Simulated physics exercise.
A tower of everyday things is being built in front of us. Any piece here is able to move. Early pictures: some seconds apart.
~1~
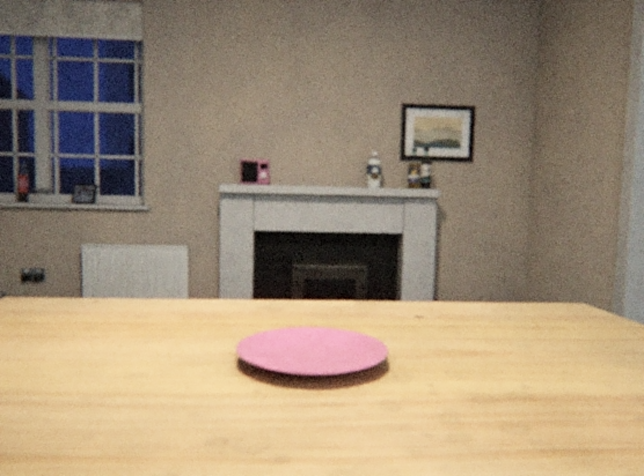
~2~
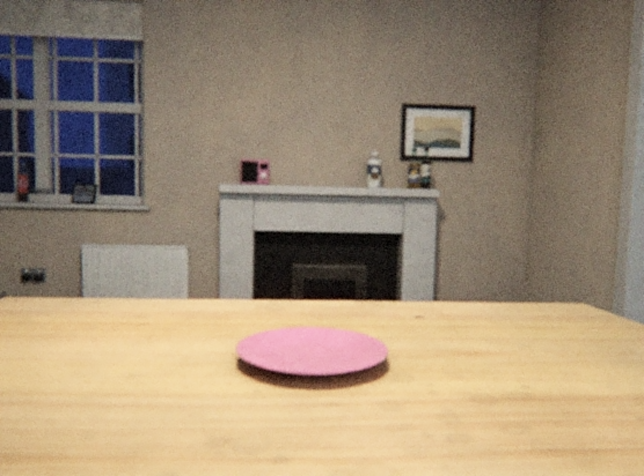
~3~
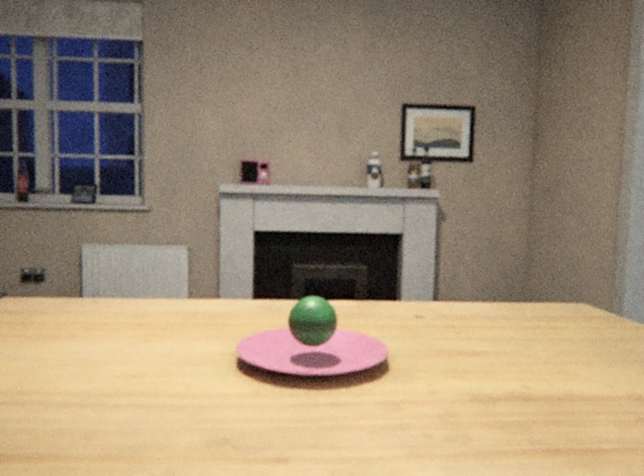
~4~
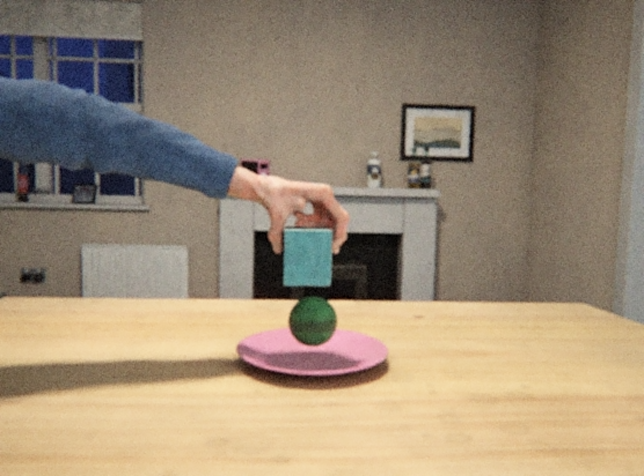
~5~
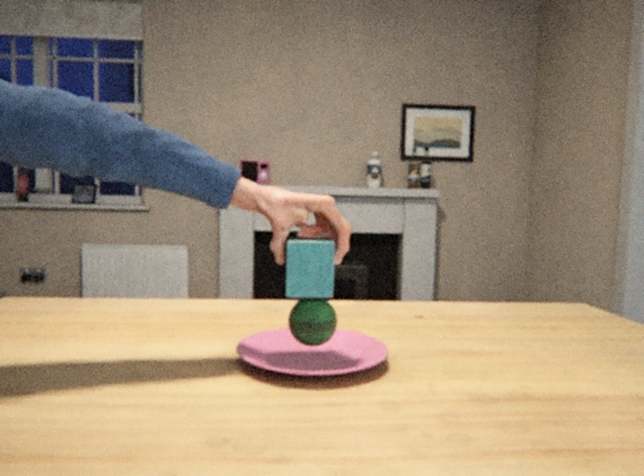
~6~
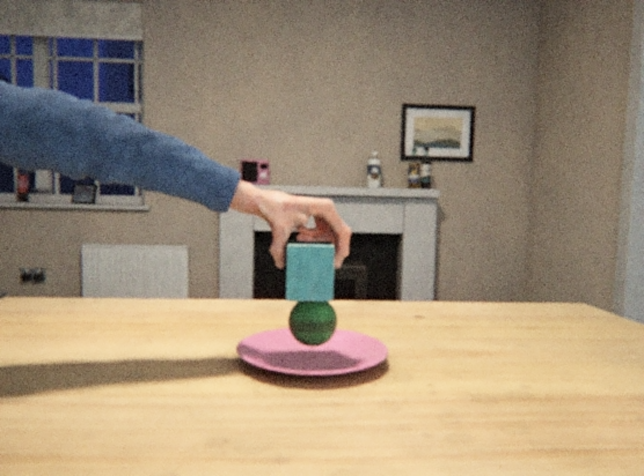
A hand in a blue sleeve reaches in from the left, lowering a turquoise block onto a green ball that has appeared on a pink plate, and keeps hold of it. The plate sits on a pale wooden table, seen from just above its surface by a still camera. Behind it are a white fireplace, a framed picture at right, and a window and radiator at left.
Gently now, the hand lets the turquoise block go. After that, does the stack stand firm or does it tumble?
Something falls.
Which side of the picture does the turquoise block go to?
It goes leftward.
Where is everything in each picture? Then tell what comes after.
In the first picture, the last thing is not in view yet.
In the second picture, the last thing is not in view yet.
In the third picture, the last thing is not in view yet; green ball (313, 322).
In the fourth picture, on its way; turquoise block (307, 256); green ball (313, 322).
In the fifth picture, set down, still held; turquoise block (309, 266); green ball (313, 322).
In the sixth picture, set down, still held; turquoise block (309, 270); green ball (313, 322).
Then, 0.40 s on from there, turquoise block now fallen.
Then, 0.60 s on from there, things are still on the move.
Then, 1.00 s on from there, nothing new.
In the end, fallen, turquoise block; the other 2 unmoved. At the end, from the last picture's camera, turquoise block near (158, 333). The pile loses its balance.
